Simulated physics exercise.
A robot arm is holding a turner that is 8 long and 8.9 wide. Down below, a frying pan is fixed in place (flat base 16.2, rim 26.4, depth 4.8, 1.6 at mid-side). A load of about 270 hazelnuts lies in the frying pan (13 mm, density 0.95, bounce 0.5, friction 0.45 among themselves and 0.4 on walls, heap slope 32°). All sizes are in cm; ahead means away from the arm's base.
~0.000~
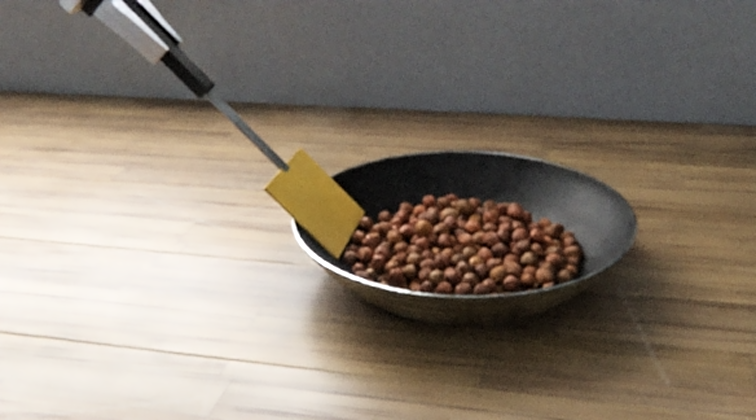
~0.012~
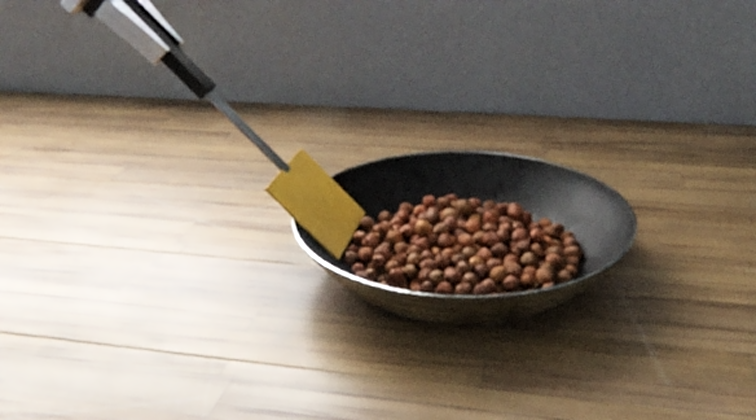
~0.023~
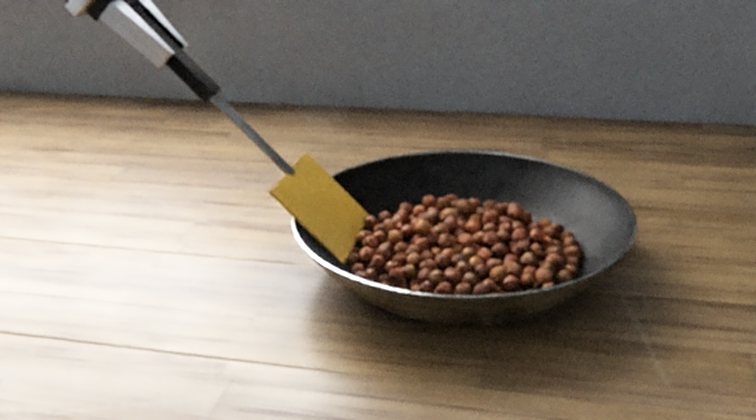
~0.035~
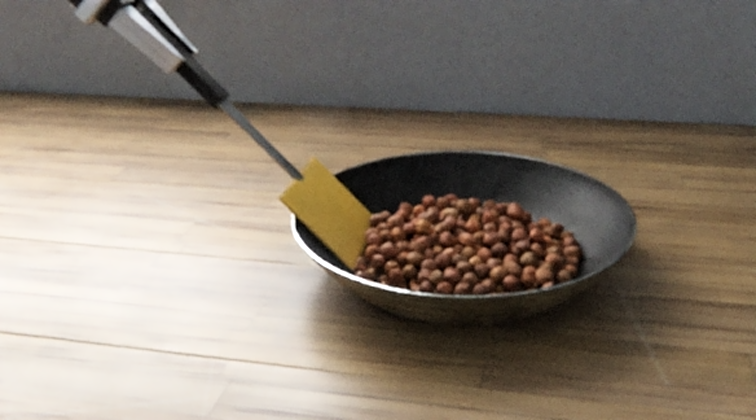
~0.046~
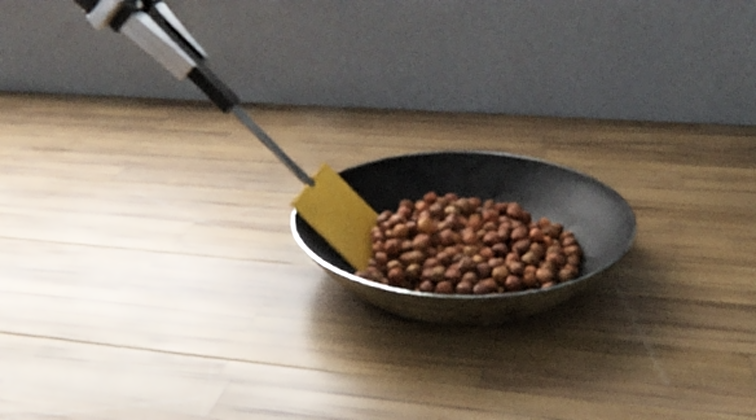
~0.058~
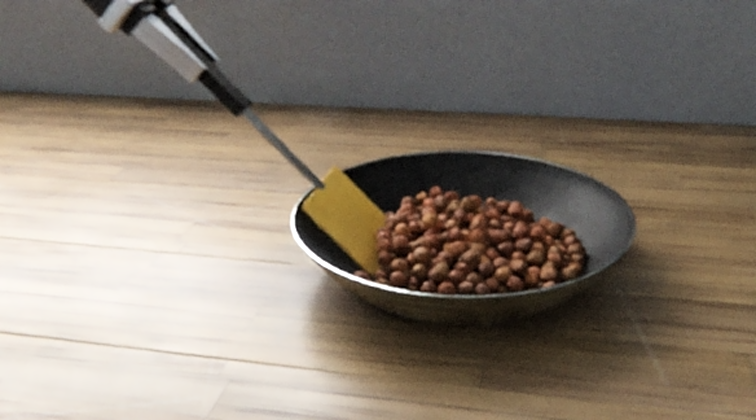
A robot arm slides a yellow turner rightward into the brown hazelnuts in a dark frying pan.
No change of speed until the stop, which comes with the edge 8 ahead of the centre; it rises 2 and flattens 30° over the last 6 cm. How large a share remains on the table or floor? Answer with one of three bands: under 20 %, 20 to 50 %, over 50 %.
Under 20 %.
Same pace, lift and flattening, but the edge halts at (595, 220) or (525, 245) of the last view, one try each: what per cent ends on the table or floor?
First try about 35 percent, second about 0 percent.
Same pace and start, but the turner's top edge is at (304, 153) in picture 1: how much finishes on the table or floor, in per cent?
About 15%.
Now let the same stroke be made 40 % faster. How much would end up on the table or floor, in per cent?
Some 15 in a hundred.
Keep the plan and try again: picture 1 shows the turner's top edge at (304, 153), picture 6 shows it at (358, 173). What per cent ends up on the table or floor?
25 per cent.
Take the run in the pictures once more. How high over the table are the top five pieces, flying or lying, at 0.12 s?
They are some 5 cm up.
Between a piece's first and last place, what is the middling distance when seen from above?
Distance: Near 5 cm.
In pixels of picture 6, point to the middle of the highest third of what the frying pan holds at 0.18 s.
Centre: Roughly (520, 236) in the last picture.
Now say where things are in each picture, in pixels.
Turner top edge at (283, 167), sloping 46°; upper third of the load around (461, 241), from x 350 to 575, top at y 200; 272 in the frying pan, in the first picture.
Turner top edge at (284, 168), sloping 46°; upper third of the load around (461, 241), from x 350 to 575, top at y 200, in the second picture.
Turner top edge at (288, 171), sloping 46°; upper third of the load around (460, 240), from x 350 to 575, top at y 200, in the third picture.
Turner top edge at (297, 177), sloping 46°; upper third of the load around (452, 240), from x 360 to 575, top at y 200, in the fourth picture.
Turner top edge at (308, 182), sloping 46°; upper third of the load around (452, 240), from x 360 to 575, top at y 200, in the fifth picture.
Turner top edge at (319, 185), sloping 46°; upper third of the load around (453, 239), from x 360 to 575, top at y 195; 272 in the frying pan, in the sixth picture.
After 0.12 s, sloping 46°, highest piece 6 above the table; 272 in the frying pan.
After 0.18 s, sloping 37°, highest piece 5 above the table; 272 in the frying pan.
After 0.41 s, sloping 16°, highest piece 6 above the table; 241 in the frying pan, 27 on the table or floor, 4 on the blade or in flight.
After 1.46 s, sloping 16°, highest piece 6 above the table; 241 in the frying pan, 31 on the table or floor.
At rest, 241 in the frying pan, 31 on the table or floor. That is 11 % on the table or floor.
